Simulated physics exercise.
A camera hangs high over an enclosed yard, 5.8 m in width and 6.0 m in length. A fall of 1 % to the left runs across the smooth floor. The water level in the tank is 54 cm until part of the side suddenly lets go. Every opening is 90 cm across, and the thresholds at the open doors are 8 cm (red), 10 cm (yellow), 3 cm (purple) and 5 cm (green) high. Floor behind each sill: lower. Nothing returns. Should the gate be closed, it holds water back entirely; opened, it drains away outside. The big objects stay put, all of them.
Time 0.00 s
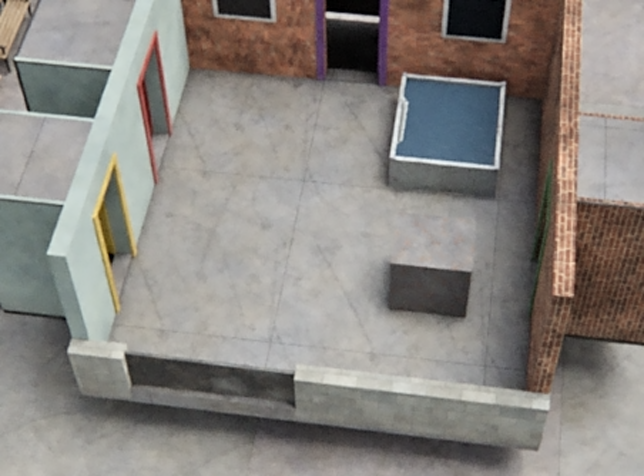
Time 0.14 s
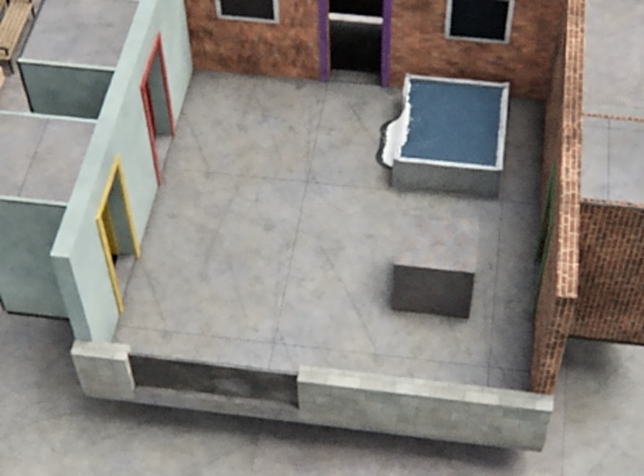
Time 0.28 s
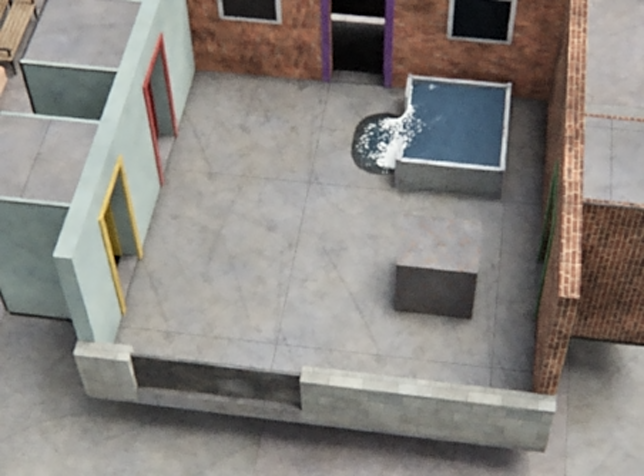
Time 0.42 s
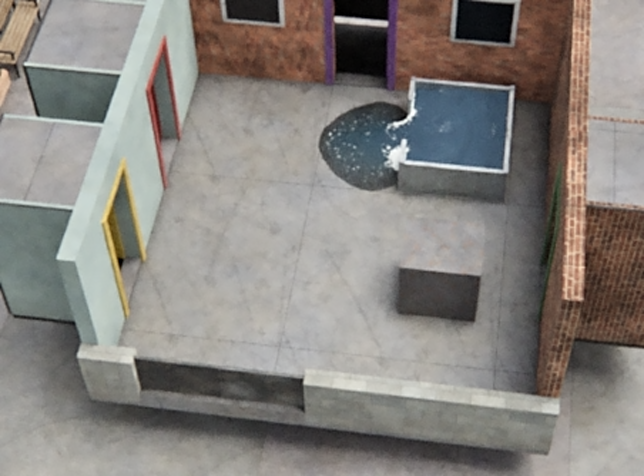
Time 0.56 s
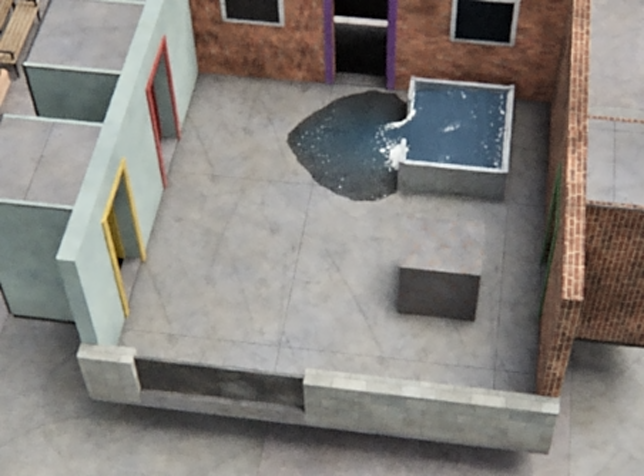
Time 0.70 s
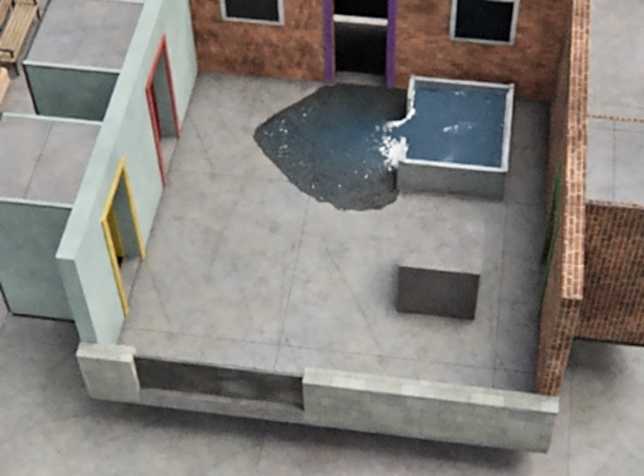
A walled yard with a smooth grey floor is seen from high above, with brick walls at the back and right and a pale green wall on the left. A raised tank of blue water stands at the back right, a dark grey block below it, and red, yellow and purple doorframes line the walls. Water bursts from the tank's left side and spreads leftward in a widening dark pool, while the view shifts very slightly.
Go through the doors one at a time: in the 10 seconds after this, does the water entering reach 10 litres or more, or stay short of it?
Going through them: The red door reaches it; the yellow door stays short; the purple door reaches it; the green door stays short.
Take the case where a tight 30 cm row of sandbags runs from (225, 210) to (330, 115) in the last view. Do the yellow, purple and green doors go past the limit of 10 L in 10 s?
Against that limit: Yellow not over, purple over, green not over.
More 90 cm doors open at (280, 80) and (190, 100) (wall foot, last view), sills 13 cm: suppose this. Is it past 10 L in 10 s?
Per doorway, in order: Insufficient / sufficient.
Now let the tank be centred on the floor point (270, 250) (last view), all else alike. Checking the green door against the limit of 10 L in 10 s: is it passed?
With that change, the limit at the green door is not exceeded.
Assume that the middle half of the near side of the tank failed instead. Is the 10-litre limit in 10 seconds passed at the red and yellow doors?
Against the limit, the red door stays within it and the yellow door stays within it.
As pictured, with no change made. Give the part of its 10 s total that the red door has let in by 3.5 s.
It comes to about 75 per cent.
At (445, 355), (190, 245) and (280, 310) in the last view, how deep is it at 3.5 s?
Depths: About 0, 4 and 0 centimetres.
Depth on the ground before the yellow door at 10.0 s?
I'd put it near 8.5 cm.
After 1.4 s water covers 30 % of the floor and is deepest (26 cm) near (393, 147); red door 7 cm at the sill, 0 L in, yellow door not reached, purple door 6 cm at the sill, 2 L in, green door not reached.
After 2.2 s water covers 35 % of the floor and is deepest (28 cm) near (196, 80); red door 17 cm at the sill, 22 L in, yellow door not reached, purple door 4 cm at the sill, 15 L in, green door not reached.
After 3.5 s water covers 40 % of the floor and is deepest (16 cm) near (249, 85); red door 14 cm at the sill, 57 L in, yellow door 7 cm at the sill, 0 L in, purple door 4 cm at the sill, 23 L in, green door not reached.
After 6.0 s water covers 55 % of the floor and is deepest (17 cm) near (109, 373); red door 10 cm at the sill, 72 L in, yellow door 6 cm at the sill, 0 L in, purple door 3 cm at the sill, 28 L in, green door not reached.
After 10.0 s water covers 75 % of the floor and is deepest (10 cm) near (109, 373); red door 6 cm at the sill, 77 L in, yellow door 9 cm at the sill, 0 L in, purple door 3 cm at the sill, 30 L in, green door 2 cm at the sill, 0 L in.
